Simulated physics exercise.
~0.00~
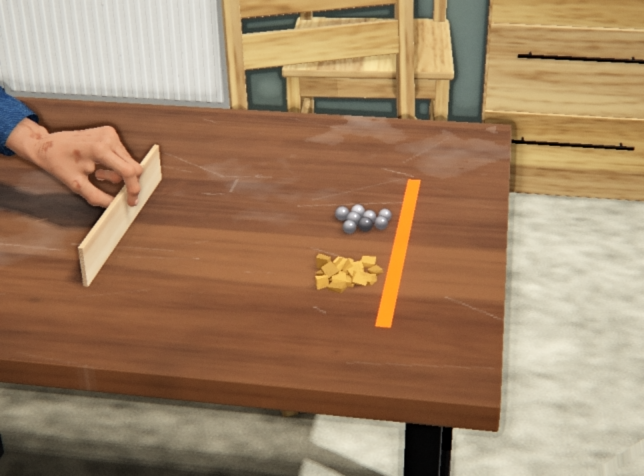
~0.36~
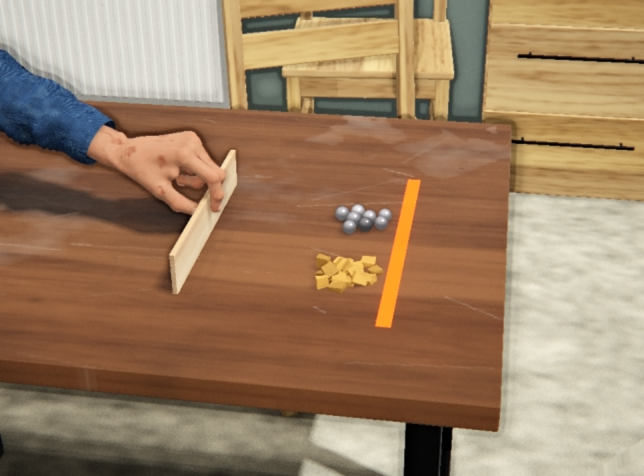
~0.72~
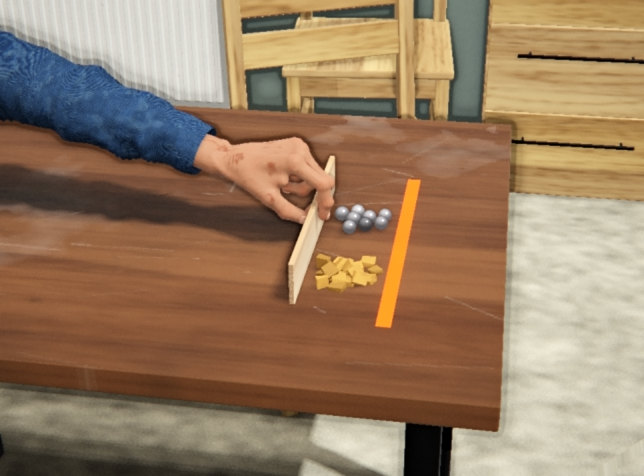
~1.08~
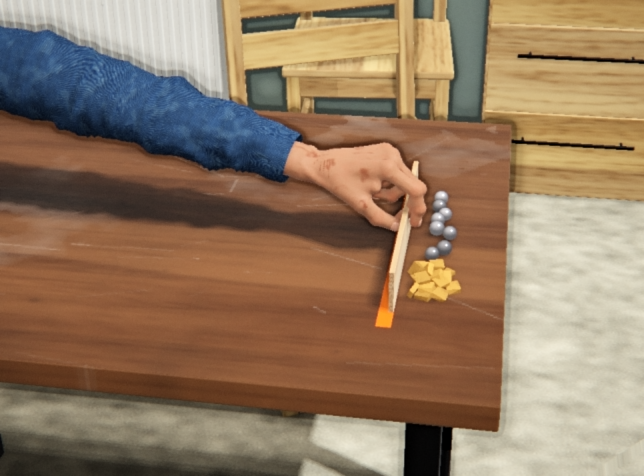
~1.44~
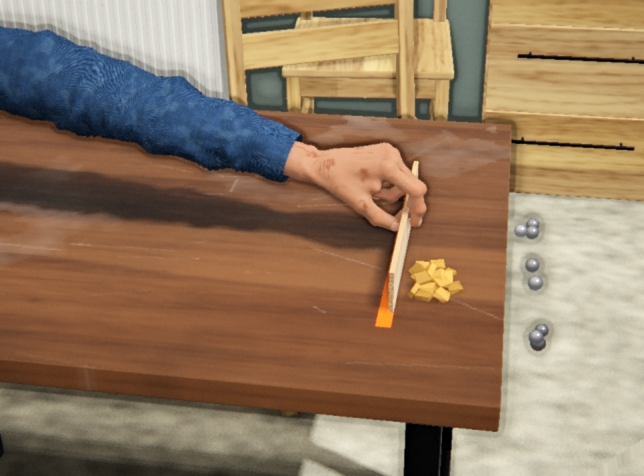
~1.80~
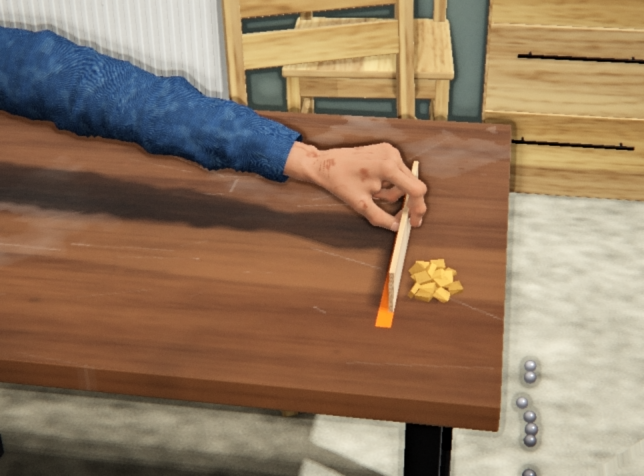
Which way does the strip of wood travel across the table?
The strip of wood moves to the right, pushed by the hand until it stops at the orange tape.
